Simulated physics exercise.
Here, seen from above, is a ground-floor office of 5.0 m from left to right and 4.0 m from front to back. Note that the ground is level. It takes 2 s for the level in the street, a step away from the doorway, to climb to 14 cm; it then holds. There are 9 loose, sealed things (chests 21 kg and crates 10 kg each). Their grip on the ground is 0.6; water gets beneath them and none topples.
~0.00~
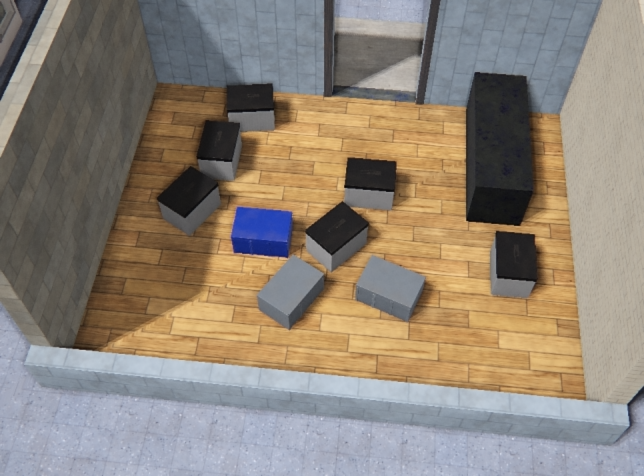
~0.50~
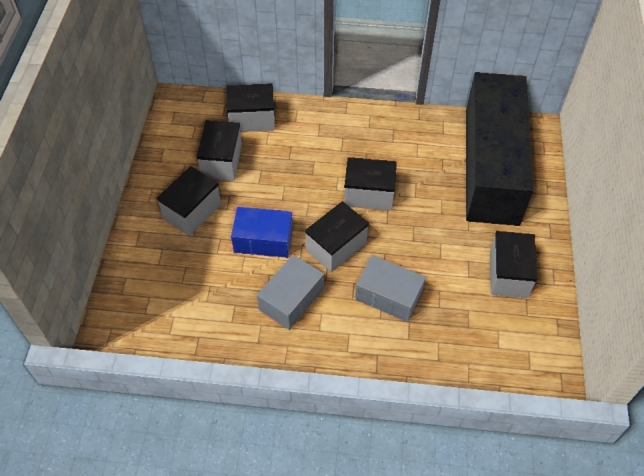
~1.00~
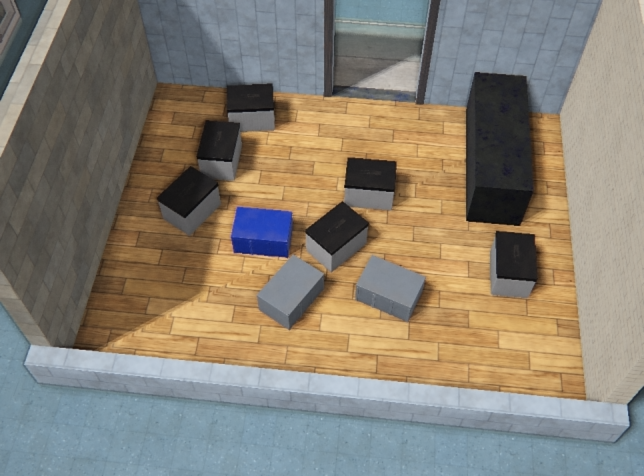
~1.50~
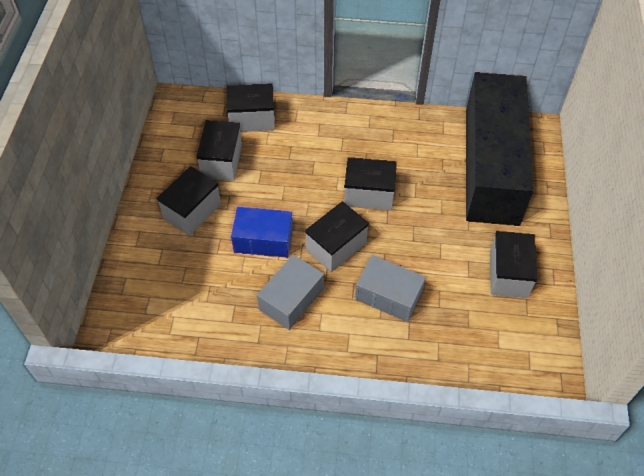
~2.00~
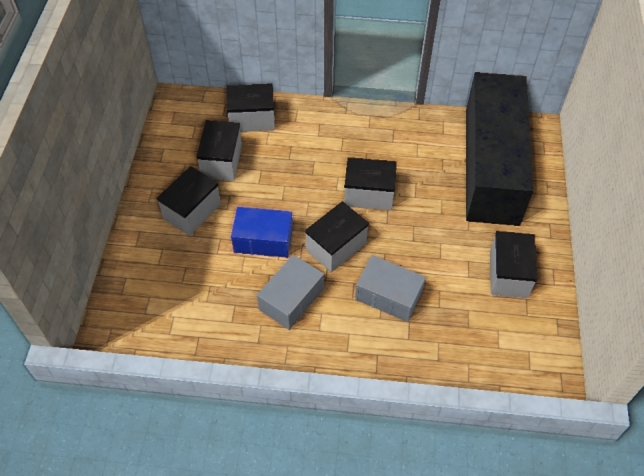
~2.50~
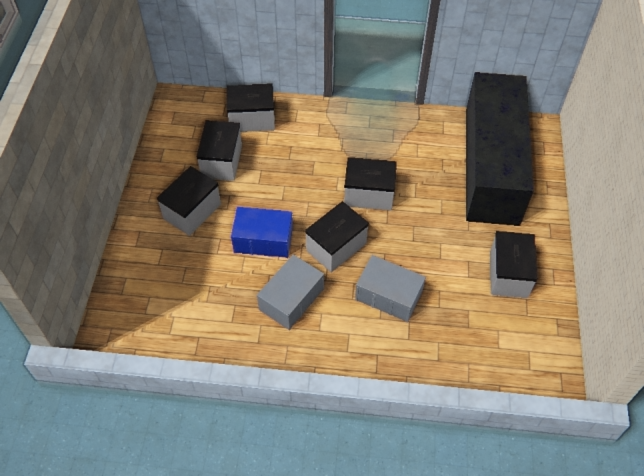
In a small office, water covers the street outside and a little seeps through the doorway.
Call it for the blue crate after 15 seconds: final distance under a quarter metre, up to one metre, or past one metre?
Past one metre.
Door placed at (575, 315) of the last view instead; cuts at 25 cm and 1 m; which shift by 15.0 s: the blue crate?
Blue crate: Remains in position.
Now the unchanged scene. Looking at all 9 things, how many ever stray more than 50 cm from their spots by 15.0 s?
1 in all.
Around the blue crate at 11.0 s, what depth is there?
Somewhere close to 7 cm.
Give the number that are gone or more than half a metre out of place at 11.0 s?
The count is 1.
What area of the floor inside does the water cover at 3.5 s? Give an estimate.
4.0 m2.
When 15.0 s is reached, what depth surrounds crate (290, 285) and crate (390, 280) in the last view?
6 and 6 cm.
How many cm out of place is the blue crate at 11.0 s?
Displacement by then near 120 cm.
After 3.5 s the blue crate is near (262, 224), 0.0 m from its start, aground; 0 afloat.
After 6.8 s the blue crate is near (231, 275), 0.7 m from its start, aground; 0 afloat.
After 11.0 s the blue crate is near (192, 315), 1.3 m from its start, afloat; 2 afloat.
After 15.0 s the blue crate is near (120, 326), 1.8 m from its start, afloat; 3 afloat.
